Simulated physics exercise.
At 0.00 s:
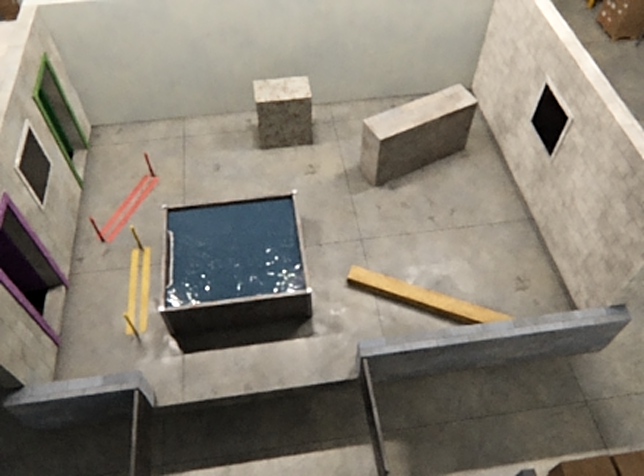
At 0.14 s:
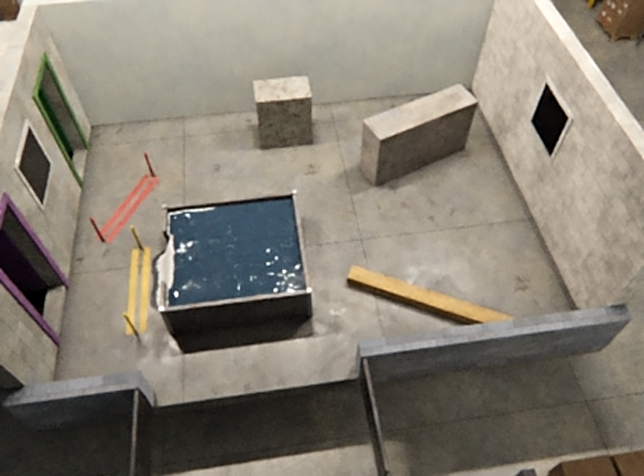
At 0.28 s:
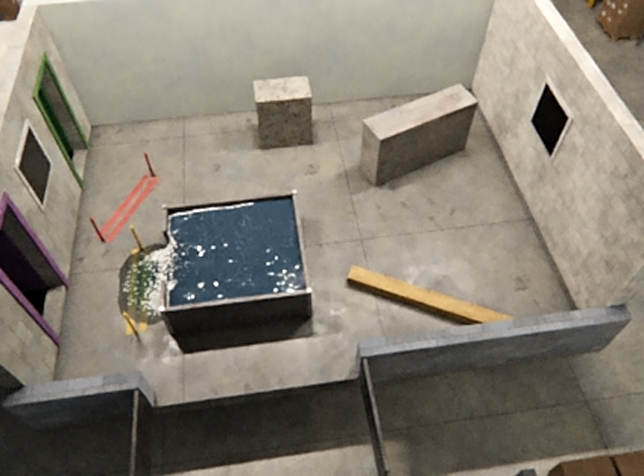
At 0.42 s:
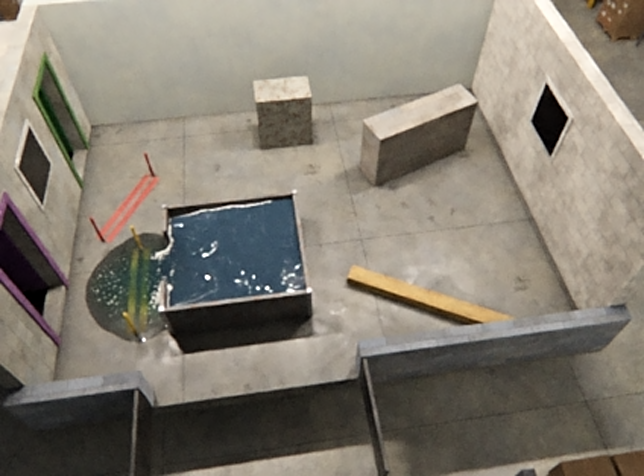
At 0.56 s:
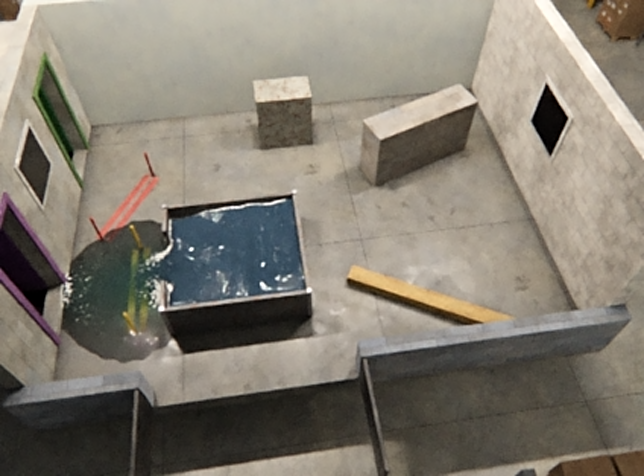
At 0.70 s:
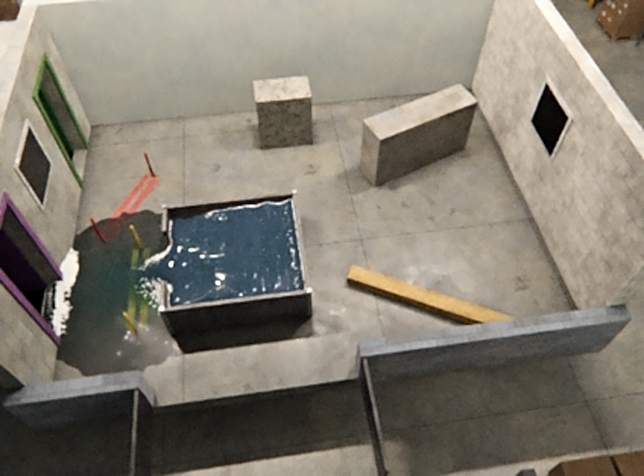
Dark water pouring from the left side of a square tank, spreading across the concrete floor around yellow and red outlines.
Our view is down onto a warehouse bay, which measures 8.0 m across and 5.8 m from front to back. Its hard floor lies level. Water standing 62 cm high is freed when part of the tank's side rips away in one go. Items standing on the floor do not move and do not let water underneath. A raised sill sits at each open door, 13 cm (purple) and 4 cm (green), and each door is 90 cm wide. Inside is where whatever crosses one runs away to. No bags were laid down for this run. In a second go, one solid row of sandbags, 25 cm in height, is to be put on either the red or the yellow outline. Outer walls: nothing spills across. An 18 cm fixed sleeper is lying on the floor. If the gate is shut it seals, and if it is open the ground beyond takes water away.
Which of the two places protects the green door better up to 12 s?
The red place.
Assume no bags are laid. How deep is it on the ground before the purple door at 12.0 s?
7.0 cm.
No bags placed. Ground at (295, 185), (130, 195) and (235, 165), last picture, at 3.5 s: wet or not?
One by one, I'd say spared, swamped and spared.
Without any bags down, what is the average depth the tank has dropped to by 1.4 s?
Average: 43 cm.
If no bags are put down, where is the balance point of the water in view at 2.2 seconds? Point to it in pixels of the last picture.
Around (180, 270).
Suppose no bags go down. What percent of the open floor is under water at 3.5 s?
Roughly 35 per cent.
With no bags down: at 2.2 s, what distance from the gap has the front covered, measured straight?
It's got to near 4.2 m out by then.
After 1.4 s water covers 15 % of the floor and is deepest (37 cm) near (170, 282) in the run without bags; in at the green door, 0 L with no bags, 0 L with the row on red, 0 L on yellow.
After 2.2 s water covers 20 % of the floor and is deepest (34 cm) near (52, 392) in the run without bags; in at the green door, 0 L with no bags, 0 L with the row on red, 0 L on yellow.
After 3.5 s water covers 35 % of the floor and is deepest (24 cm) near (52, 392) in the run without bags; in at the green door, 3 L with no bags, 0 L with the row on red, 4 L on yellow.
After 7.0 s water covers 60 % of the floor and is deepest (14 cm) near (481, 333) in the run without bags; in at the green door, 9 L with no bags, 3 L with the row on red, 49 L on yellow.
After 12.0 s water covers 85 % of the floor and is deepest (8 cm) near (65, 304) in the run without bags; in at the green door, 22 L with no bags, 12 L with the row on red, 86 L on yellow.
